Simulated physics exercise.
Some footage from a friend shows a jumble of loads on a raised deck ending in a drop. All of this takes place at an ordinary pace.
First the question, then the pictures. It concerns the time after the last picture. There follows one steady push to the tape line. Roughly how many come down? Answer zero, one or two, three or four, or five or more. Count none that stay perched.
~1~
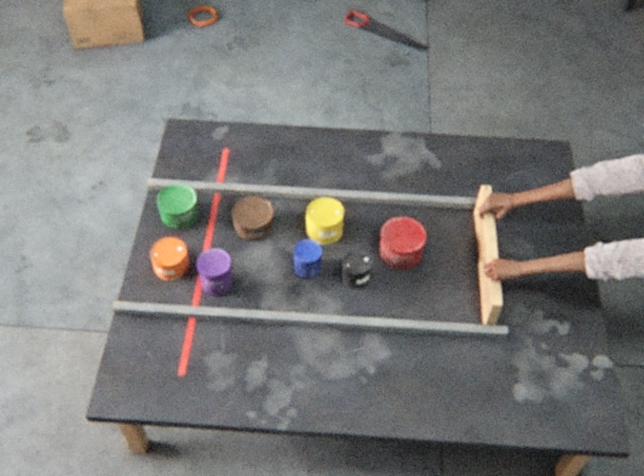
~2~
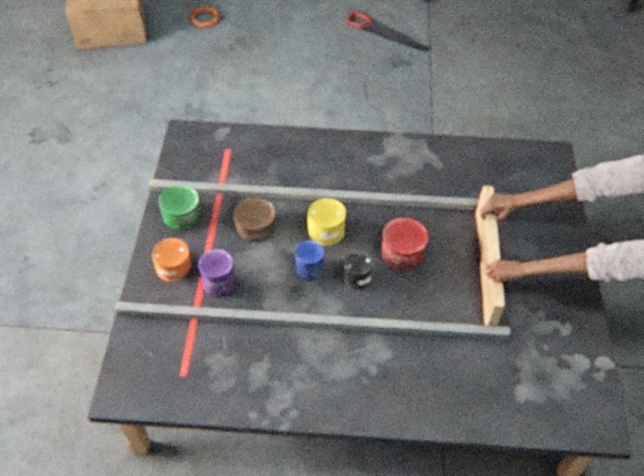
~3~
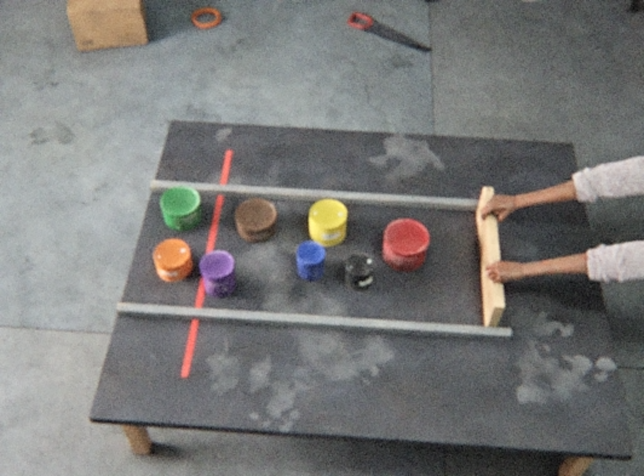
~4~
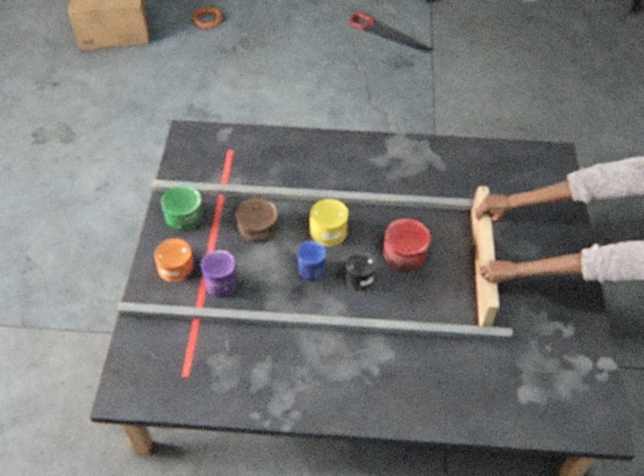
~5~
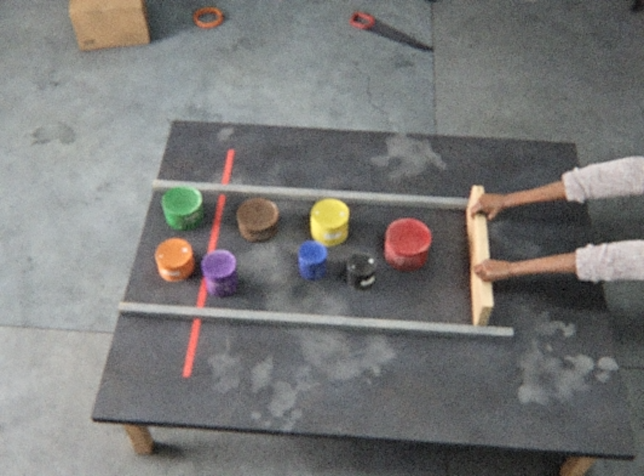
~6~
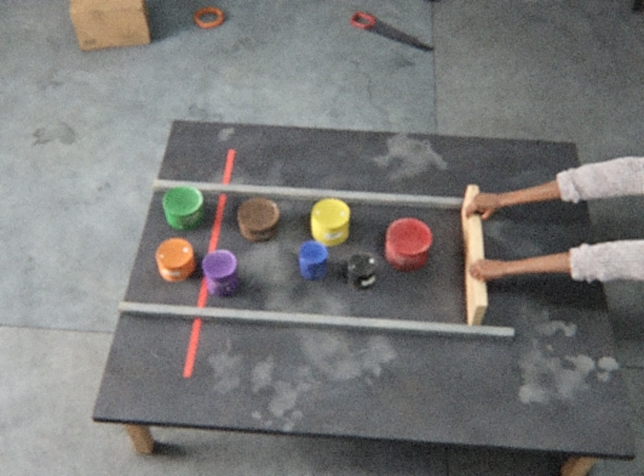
One or two.
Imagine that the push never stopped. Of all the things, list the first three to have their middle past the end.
First the green pail, next the orange canister, last the brown pail.
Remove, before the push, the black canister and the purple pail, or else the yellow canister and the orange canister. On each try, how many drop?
Count of fallen: 1 / 0.
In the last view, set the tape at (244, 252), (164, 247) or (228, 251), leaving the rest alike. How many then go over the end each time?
Taken one after another, the numbers are 0, 4 and 1.
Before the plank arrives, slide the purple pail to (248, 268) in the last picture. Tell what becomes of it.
In that case it never drops.
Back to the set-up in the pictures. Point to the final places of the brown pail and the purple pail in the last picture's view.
First object: (163, 215); second object: (182, 287).
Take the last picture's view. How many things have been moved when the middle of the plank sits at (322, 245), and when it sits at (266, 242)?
I get 4 at the one place and 7 at the other.
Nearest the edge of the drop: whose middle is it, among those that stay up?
Answer: The orange canister.
A little later, none off yet; green pail at rest near (184, 208); orange canister at rest near (176, 260); purple pail at rest near (221, 274).
When it is over, the number that fall off is one or two; down, green pail.
